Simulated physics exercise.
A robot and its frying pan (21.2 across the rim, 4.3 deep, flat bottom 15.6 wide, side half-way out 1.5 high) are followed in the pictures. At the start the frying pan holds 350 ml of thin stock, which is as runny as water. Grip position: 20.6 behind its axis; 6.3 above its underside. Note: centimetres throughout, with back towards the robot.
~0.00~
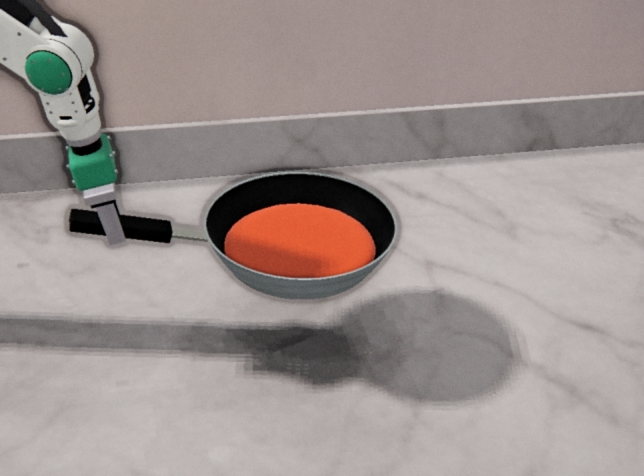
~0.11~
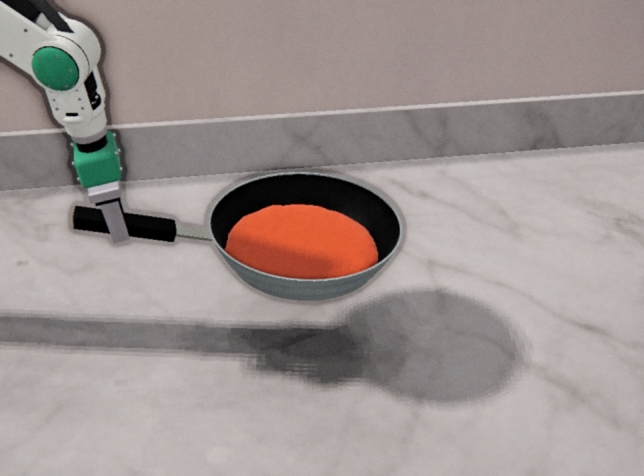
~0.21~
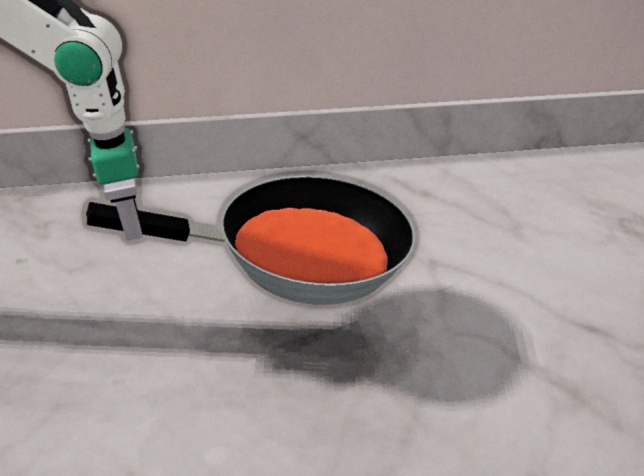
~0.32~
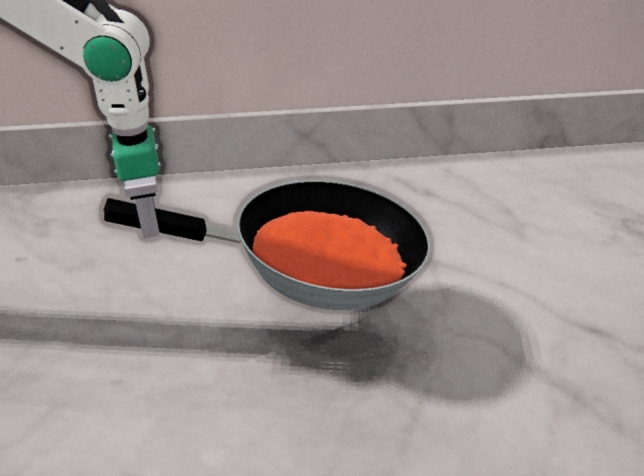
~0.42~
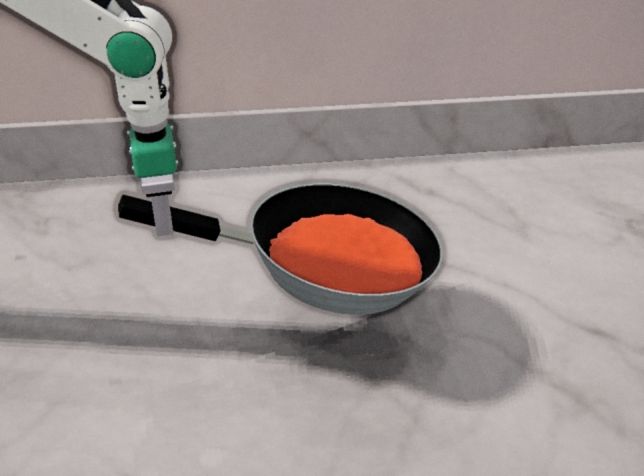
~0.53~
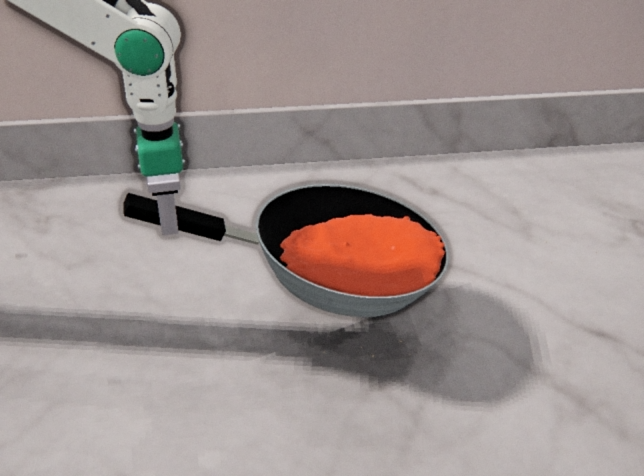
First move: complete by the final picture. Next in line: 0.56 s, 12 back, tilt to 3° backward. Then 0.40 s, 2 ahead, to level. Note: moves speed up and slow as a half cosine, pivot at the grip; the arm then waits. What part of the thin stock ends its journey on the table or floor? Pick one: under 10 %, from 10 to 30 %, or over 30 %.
From 10 to 30 %.
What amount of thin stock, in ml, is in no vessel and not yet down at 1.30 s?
Estimate: About 15 ml.
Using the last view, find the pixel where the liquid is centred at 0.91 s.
It sits close to pixel (284, 245).
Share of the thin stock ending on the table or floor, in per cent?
Estimate: Roughly 18 per cent.
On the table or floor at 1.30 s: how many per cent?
That share is roughly 12 percent.
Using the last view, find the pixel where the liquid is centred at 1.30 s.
Around (221, 250).
By 0.91 s, level, liquid up to 16 above the table; 315 ml in the frying pan, 30 ml on the table or floor.
By 1.30 s, tilted 1° backward, liquid up to 22 above the table; 285 ml in the frying pan, 45 ml on the table or floor, 15 ml in the air or running down outside.
By 1.69 s, level, liquid up to 16 above the table; 285 ml in the frying pan, 60 ml on the table or floor.
By 2.49 s, level, liquid up to 15 above the table; 285 ml in the frying pan, 60 ml on the table or floor.
Final state, 285 ml in the frying pan, 60 ml on the table or floor. That is 18 % on the table or floor.
